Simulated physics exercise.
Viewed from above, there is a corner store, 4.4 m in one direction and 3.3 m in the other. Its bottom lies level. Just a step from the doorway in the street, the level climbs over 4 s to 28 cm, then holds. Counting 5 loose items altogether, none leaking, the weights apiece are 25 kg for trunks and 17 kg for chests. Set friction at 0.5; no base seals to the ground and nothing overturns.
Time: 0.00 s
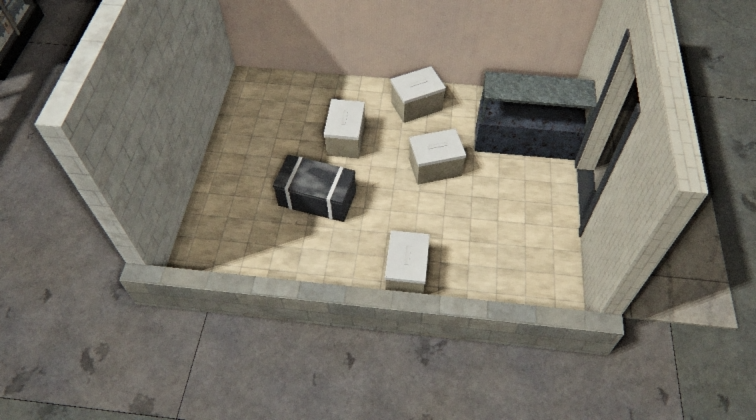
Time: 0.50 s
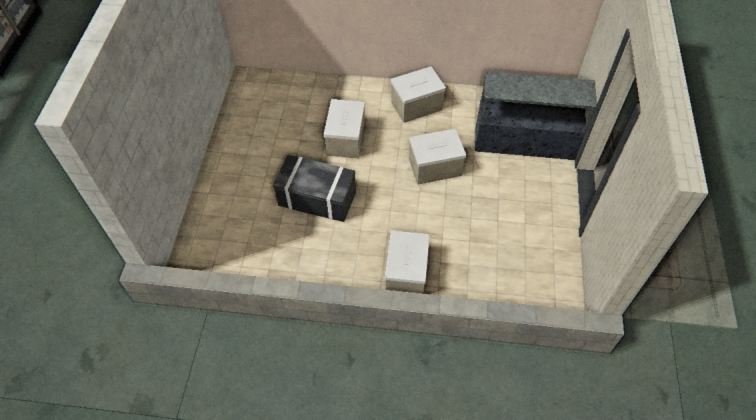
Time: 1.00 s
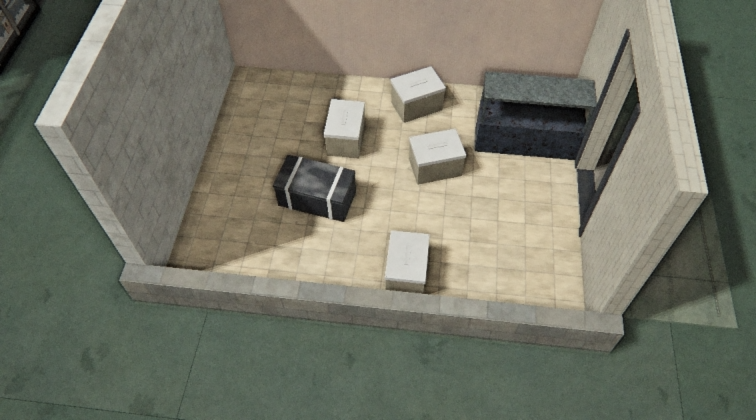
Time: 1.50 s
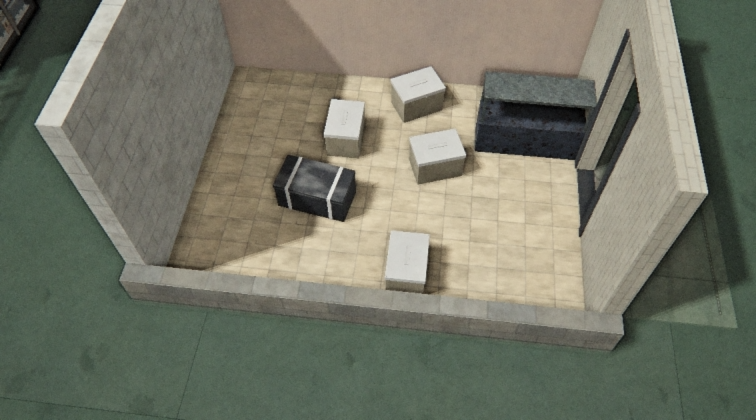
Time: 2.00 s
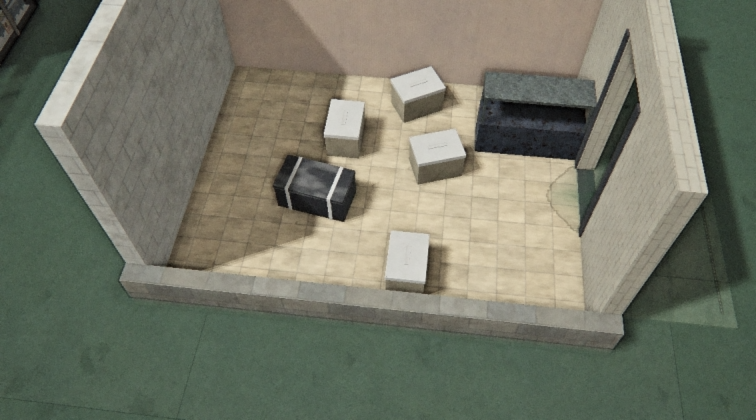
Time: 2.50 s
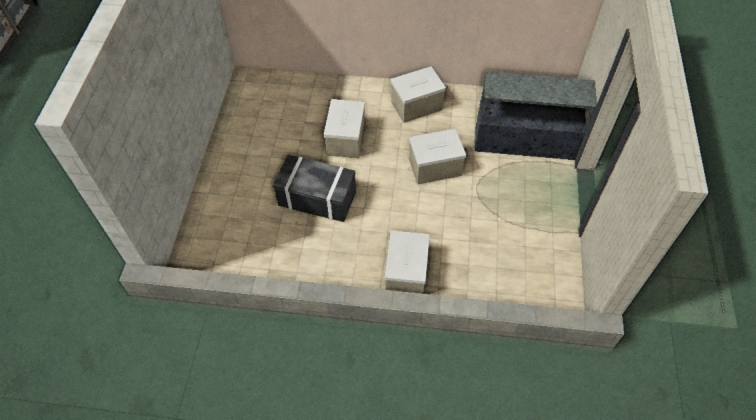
Greenish water spread over the gray ground around a small open-topped room, then a thin, rounded puddle crept in through the doorway on the right, while the boxes inside stayed where they were.
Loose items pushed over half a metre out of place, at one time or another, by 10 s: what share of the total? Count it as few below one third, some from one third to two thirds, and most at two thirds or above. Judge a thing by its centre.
Most.
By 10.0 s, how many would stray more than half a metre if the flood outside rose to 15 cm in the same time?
That would make 0 of them.
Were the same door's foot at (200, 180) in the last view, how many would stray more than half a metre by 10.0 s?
In that case the number is 5.
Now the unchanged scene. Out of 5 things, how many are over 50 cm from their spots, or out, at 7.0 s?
Tally at that time: 4.
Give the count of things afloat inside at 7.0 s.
I get 2.
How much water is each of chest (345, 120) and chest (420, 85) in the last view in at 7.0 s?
First about 5 cm, second about 3 cm.
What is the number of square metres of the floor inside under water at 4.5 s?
Some 6.0 m2 of it.
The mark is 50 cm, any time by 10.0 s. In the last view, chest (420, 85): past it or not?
That one ends up within the limit.
After 3.5 s 0 of 5 are over 50 cm from their spots; 0 afloat.
After 4.5 s 0 of 5 are over 50 cm from their spots; 0 afloat.
After 7.0 s 4 of 5 are over 50 cm from their spots; 2 afloat.
After 10.0 s 4 of 5 are over 50 cm from their spots, and 4 have been at some point; 4 afloat.
